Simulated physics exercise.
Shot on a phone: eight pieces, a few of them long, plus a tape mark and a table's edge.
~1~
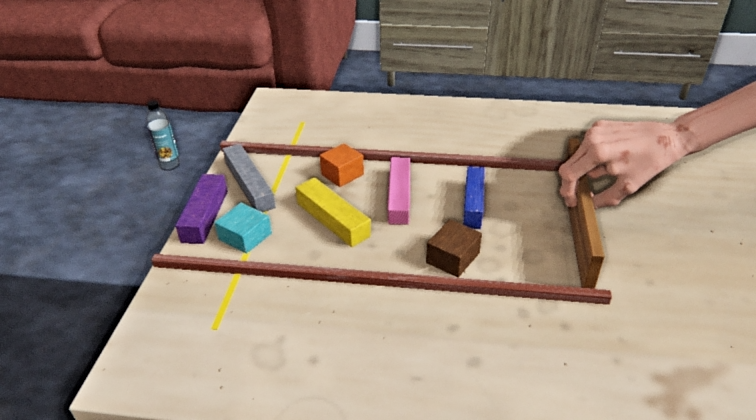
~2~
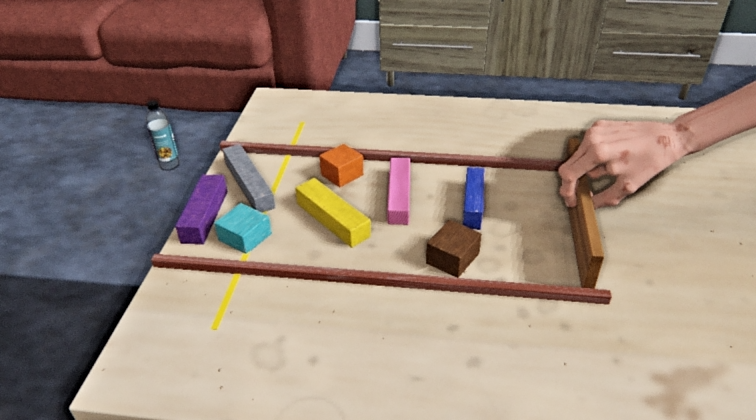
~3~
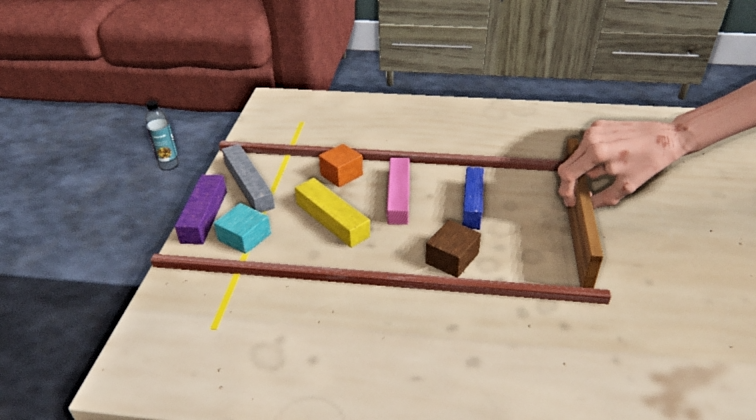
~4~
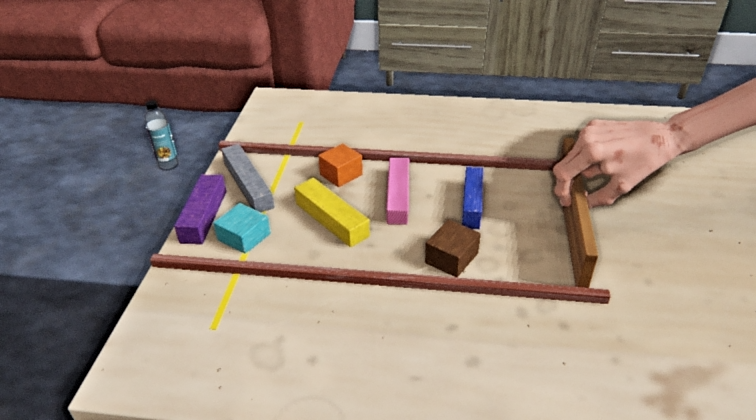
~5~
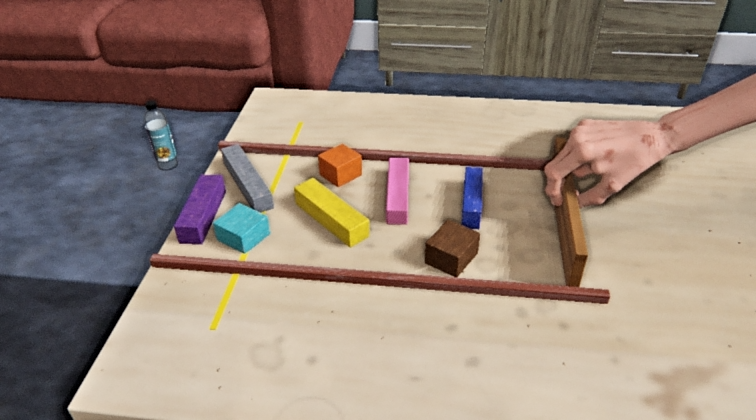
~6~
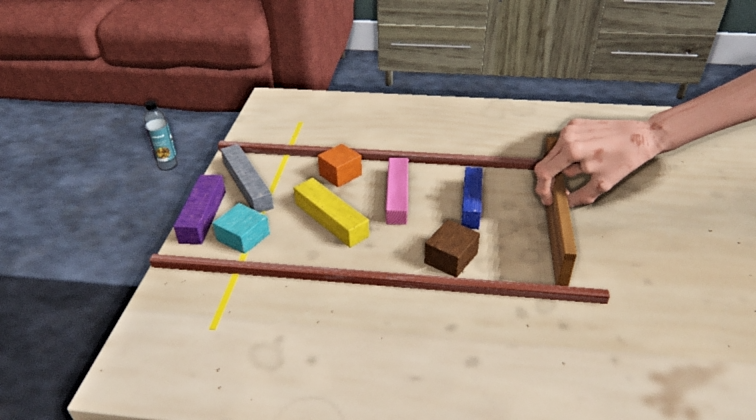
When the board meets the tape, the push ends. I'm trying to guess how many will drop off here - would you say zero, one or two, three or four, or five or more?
The count that comes down will most likely be a single one or two.
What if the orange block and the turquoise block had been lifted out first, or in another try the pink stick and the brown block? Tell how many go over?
1, then 1.
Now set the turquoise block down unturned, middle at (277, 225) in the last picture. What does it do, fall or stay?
Lab note: It does not drop.
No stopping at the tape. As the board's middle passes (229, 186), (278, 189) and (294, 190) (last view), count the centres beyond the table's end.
Going through the three positions, you'd get 5, 1 and 0.
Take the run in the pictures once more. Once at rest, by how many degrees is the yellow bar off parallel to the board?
About 10 degrees.
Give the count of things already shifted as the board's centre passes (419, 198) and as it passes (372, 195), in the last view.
First 3, then 5.
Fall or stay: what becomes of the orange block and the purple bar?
Looking at them, the orange block is still in place and the purple bar leaves its support.
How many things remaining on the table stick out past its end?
Overhanging: 2.
Early on, none off yet; purple bar at rest near (201, 208); grey bar at rest near (246, 178); turquoise block at rest near (242, 228).
A while later, none off yet; purple bar travelled a little near (189, 209); grey bar travelled a little near (223, 178); turquoise block travelled about its own width near (214, 230).
Finally, the number that fall off is one or two; lost, purple bar.
